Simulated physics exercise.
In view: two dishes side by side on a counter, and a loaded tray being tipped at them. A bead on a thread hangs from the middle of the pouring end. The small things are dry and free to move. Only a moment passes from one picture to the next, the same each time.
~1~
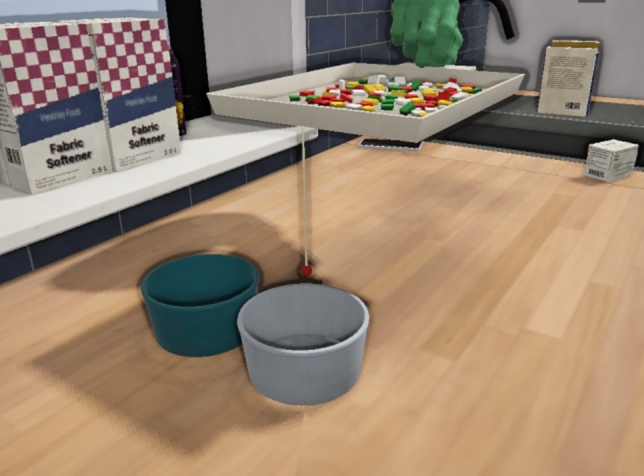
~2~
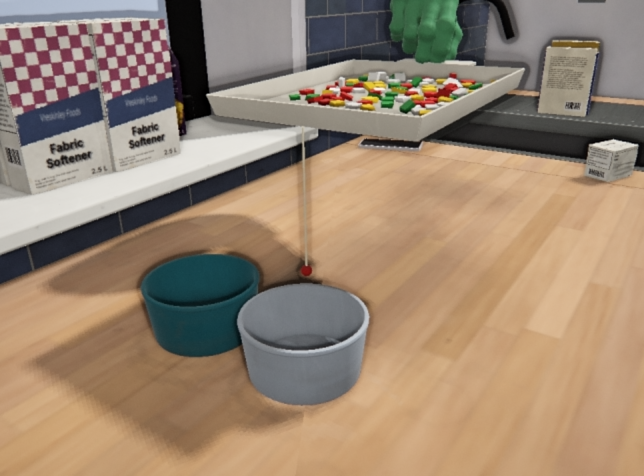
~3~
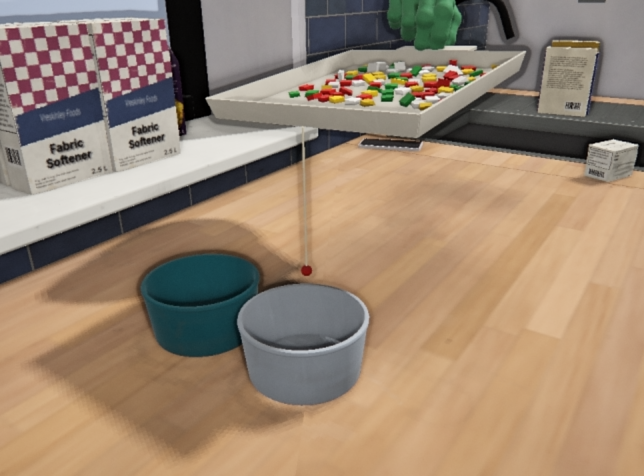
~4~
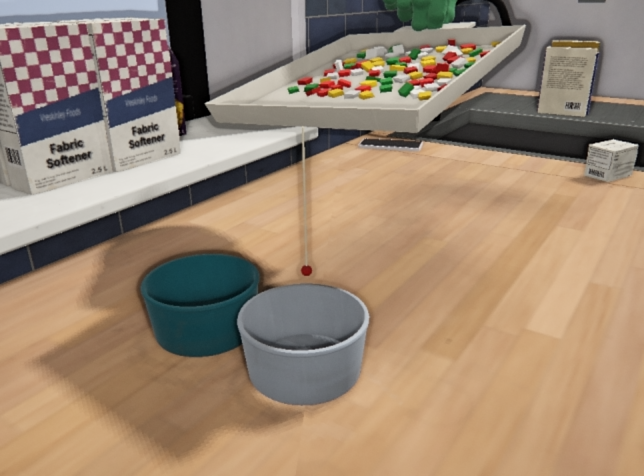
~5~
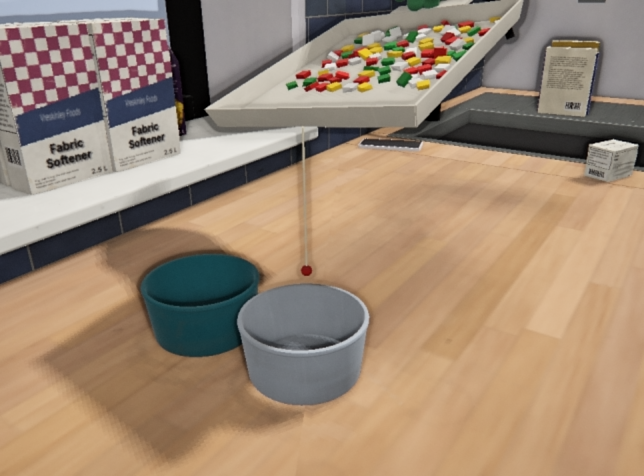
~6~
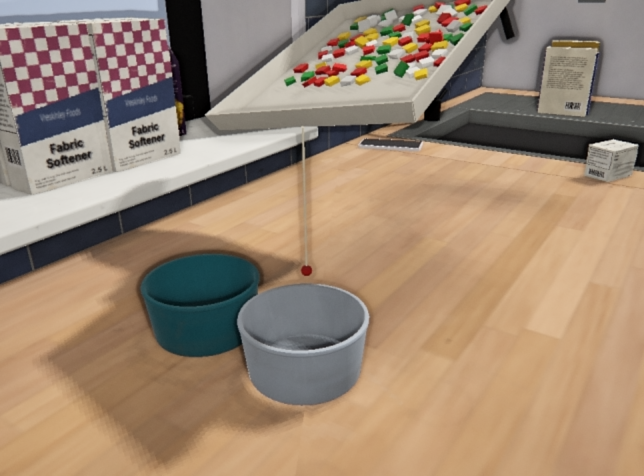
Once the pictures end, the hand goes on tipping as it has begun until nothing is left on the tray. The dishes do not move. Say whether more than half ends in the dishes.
In the dishes lies the larger part of it.
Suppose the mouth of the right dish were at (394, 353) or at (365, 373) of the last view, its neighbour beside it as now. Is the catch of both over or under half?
In turn: Not half; below a half.
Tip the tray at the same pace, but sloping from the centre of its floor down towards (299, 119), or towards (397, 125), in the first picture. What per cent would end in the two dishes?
In turn 80 and 0 in a hundred.
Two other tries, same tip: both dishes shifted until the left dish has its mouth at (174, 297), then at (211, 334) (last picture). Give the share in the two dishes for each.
About 20 and 0 per cent.
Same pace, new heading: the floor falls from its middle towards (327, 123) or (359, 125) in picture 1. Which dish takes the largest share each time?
One: Right. Two: The right one.
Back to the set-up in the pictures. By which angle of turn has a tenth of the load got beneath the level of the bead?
At about 85°.
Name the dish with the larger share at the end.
That is the left one.
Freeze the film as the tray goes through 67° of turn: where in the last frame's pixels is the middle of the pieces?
At about (259, 105).
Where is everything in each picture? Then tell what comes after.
The first picture shows corners of the pouring end near (214, 93) and (418, 116), level; middle of the load near (399, 94), mosaic tiles; left dish near (161, 324); right dish near (265, 369); bead on its thread near (307, 271).
The second picture shows corners of the pouring end near (214, 94) and (418, 115), level; middle of the load near (399, 91).
The third picture shows corners of the pouring end near (213, 97) and (417, 112), tipped barely, lowest at the left corner; middle of the load near (399, 82).
The fourth picture shows corners of the pouring end near (212, 102) and (415, 107), tipped a little, lowest at the left corner; middle of the load near (398, 68).
The fifth picture shows corners of the pouring end near (212, 107) and (412, 103), tipped clearly, lowest at the left corner; middle of the load near (396, 54).
The sixth picture shows corners of the pouring end near (212, 112) and (409, 98), tipped clearly, lowest at the left corner; middle of the load near (392, 42); left dish near (161, 324); right dish near (265, 369).
Shortly afterwards, tray tipped steeply; all but a few on the tray; a little in the air.
Next, tray tipped past a quarter turn; a little on the tray; near half in the left dish; a little outside both; near a quarter in the air.
Some moments later, tray tipped past a quarter turn; only a few in the right dish; the bulk in the left dish; near a quarter outside both.
In the end, tray tipped past a quarter turn; only a few in the right dish; the bulk in the left dish; near a quarter outside both.
